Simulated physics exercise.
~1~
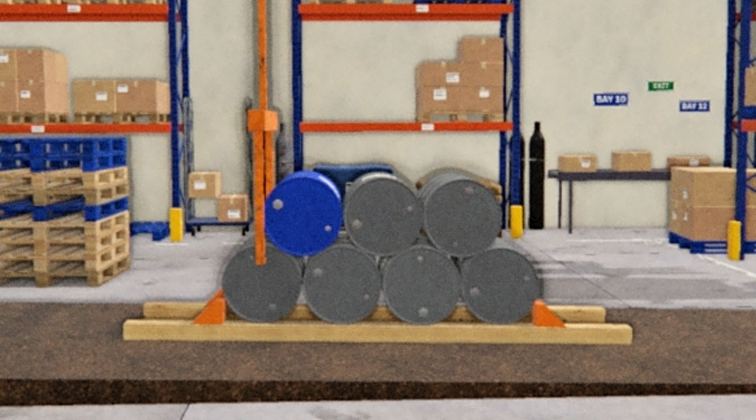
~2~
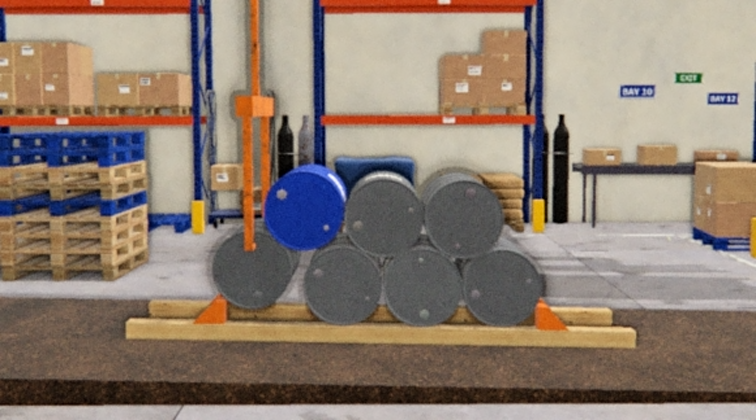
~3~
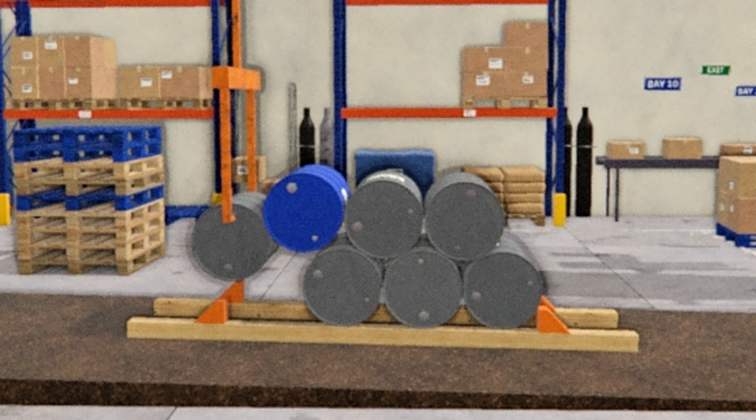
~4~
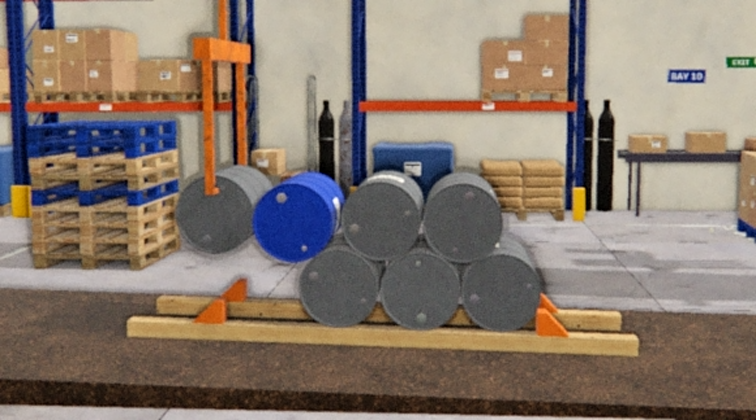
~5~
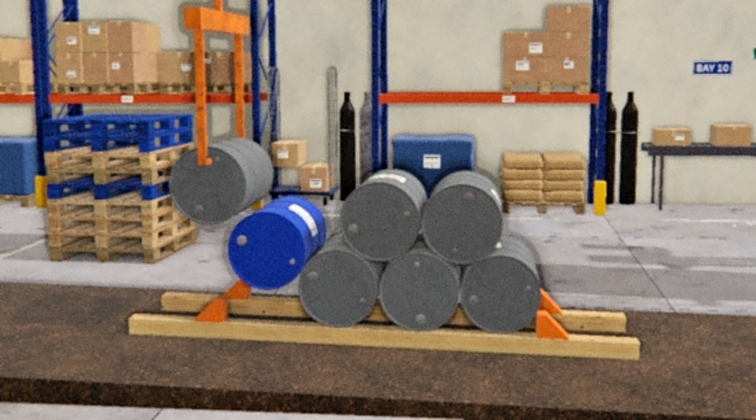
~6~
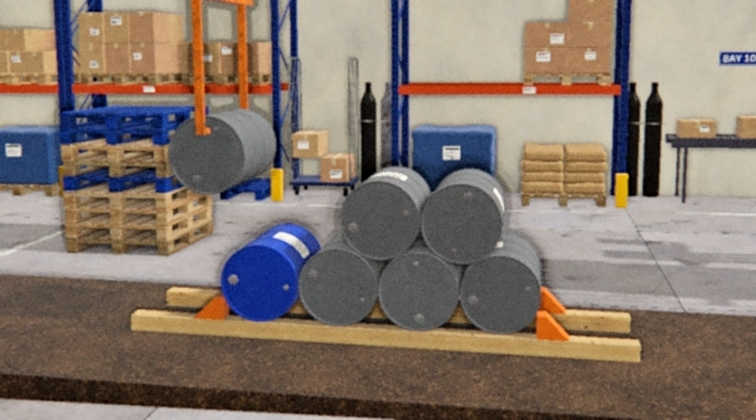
At first, a blue drum sits at the left end of the upper row in a stack of grey drums, which rests on wooden bearers between orange chocks in a warehouse. An orange lifting frame holds the grey drum at the lower left and draws it out to the left and upward, while the blue drum barely shifts. As the grey drum rises clear, the blue one starts to slip left and down from its place. It drops into the gap and ends in the bottom row beside the left chock, with the lifted drum hanging above and the other grey drums still stacked.
